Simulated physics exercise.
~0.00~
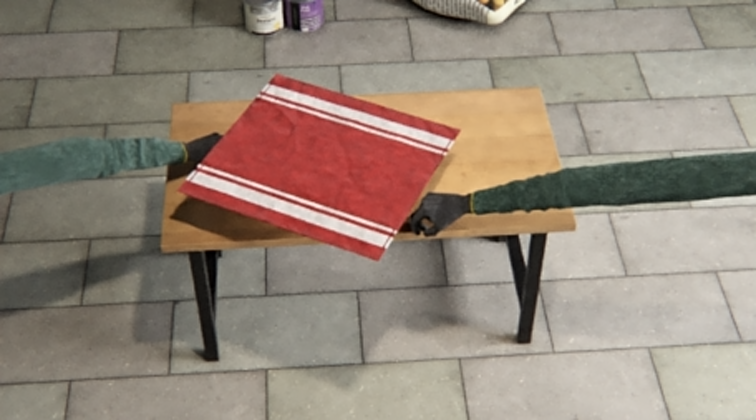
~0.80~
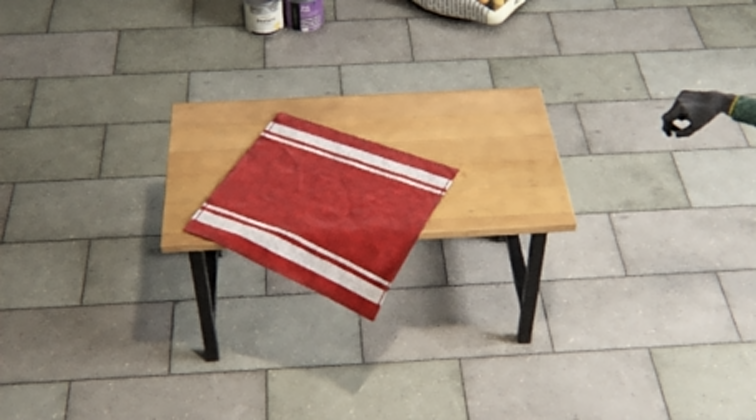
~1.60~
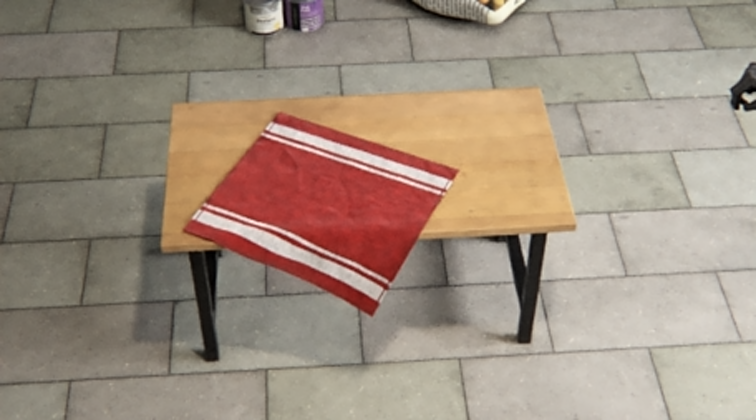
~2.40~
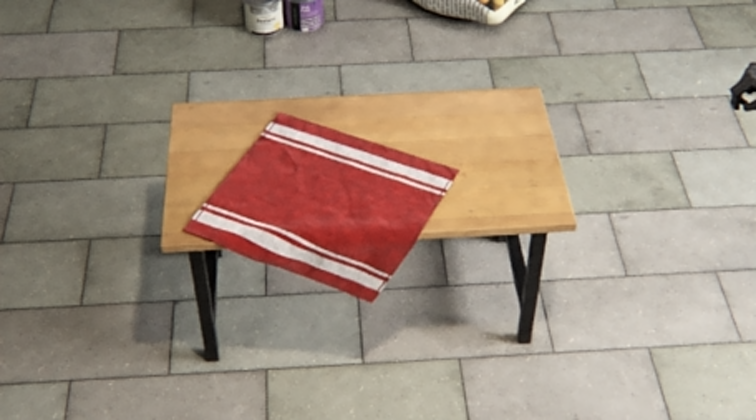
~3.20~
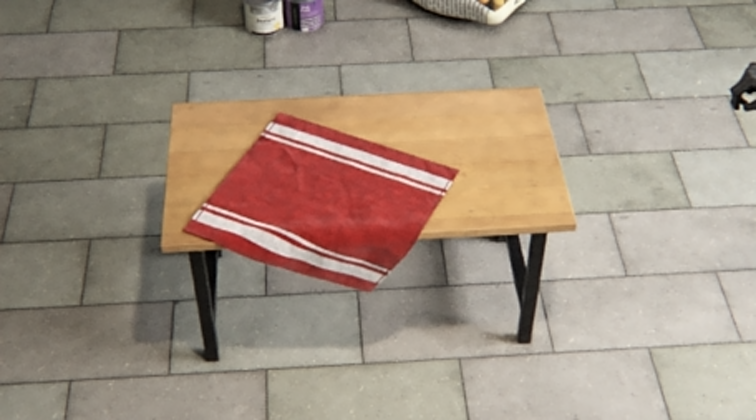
Two gloved hands release a red striped towel, which settles partly over the table's front edge.
